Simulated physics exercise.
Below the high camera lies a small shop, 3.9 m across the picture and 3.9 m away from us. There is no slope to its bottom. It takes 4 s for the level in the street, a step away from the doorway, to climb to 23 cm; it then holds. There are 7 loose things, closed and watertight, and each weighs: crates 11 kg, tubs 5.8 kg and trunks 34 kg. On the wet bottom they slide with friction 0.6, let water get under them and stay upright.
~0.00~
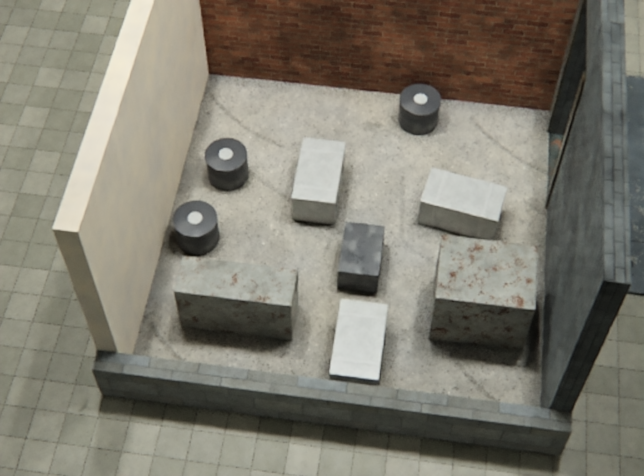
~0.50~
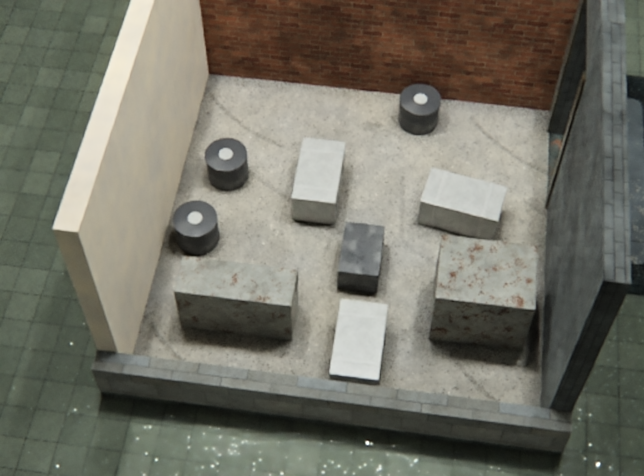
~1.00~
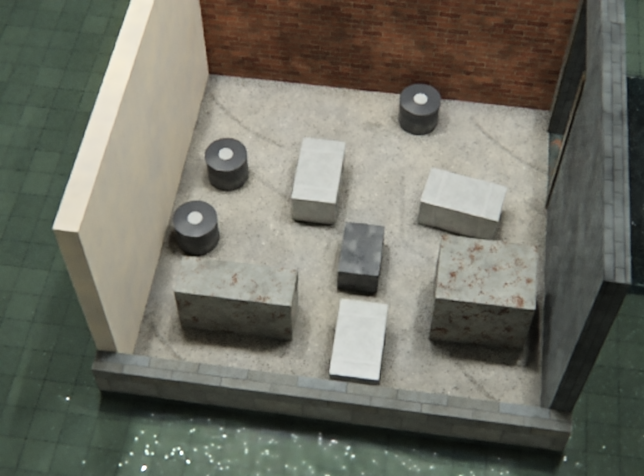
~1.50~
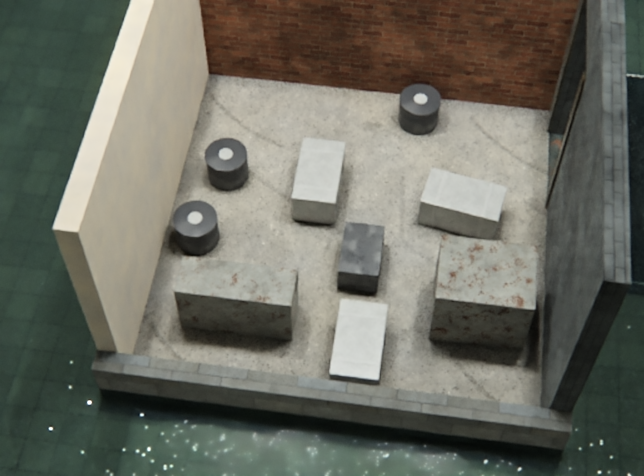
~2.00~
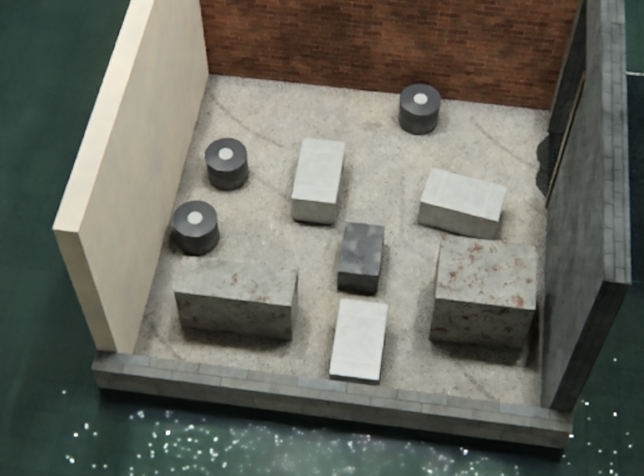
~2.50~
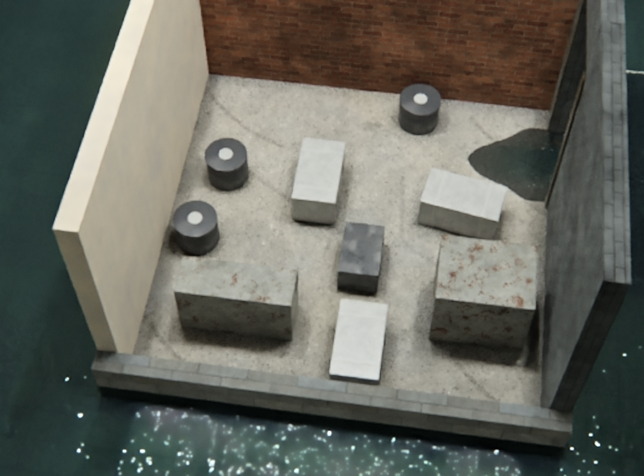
To begin with, blocks and dark round tubs stand on a dry, pale floor inside a walled room, with tiled ground outside. Green water then covers the ground outside and darkens, glinting along the front. Finally, a dark puddle spreads in from the right side, while the objects stay still.
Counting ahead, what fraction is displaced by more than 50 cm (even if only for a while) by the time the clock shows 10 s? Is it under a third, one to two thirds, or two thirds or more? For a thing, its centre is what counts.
One to two thirds.
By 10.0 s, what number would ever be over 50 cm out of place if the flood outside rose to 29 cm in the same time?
The answer would then be 4.
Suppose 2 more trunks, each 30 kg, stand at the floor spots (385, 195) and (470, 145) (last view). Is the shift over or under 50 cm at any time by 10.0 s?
First one stays within it, second one goes beyond it.
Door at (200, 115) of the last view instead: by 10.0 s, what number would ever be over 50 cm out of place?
That gives 3 of them.
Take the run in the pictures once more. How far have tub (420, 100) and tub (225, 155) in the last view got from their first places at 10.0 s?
Net displacement, in order: 350 cm; 200 cm.
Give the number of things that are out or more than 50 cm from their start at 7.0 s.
Count then: 1.
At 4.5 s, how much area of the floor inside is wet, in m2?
Roughly 5.0 m2.
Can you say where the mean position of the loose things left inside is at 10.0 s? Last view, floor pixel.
Close to pixel (350, 265).
After 3.5 s 0 of 7 are over 50 cm from their spots; 0 afloat.
After 4.5 s 1 of 7 are over 50 cm from their spots; 1 afloat.
After 7.0 s 1 of 7 are over 50 cm from their spots; 1 afloat.
After 10.0 s 3 of 7 are over 50 cm from their spots, and 3 have been at some point; 4 afloat.
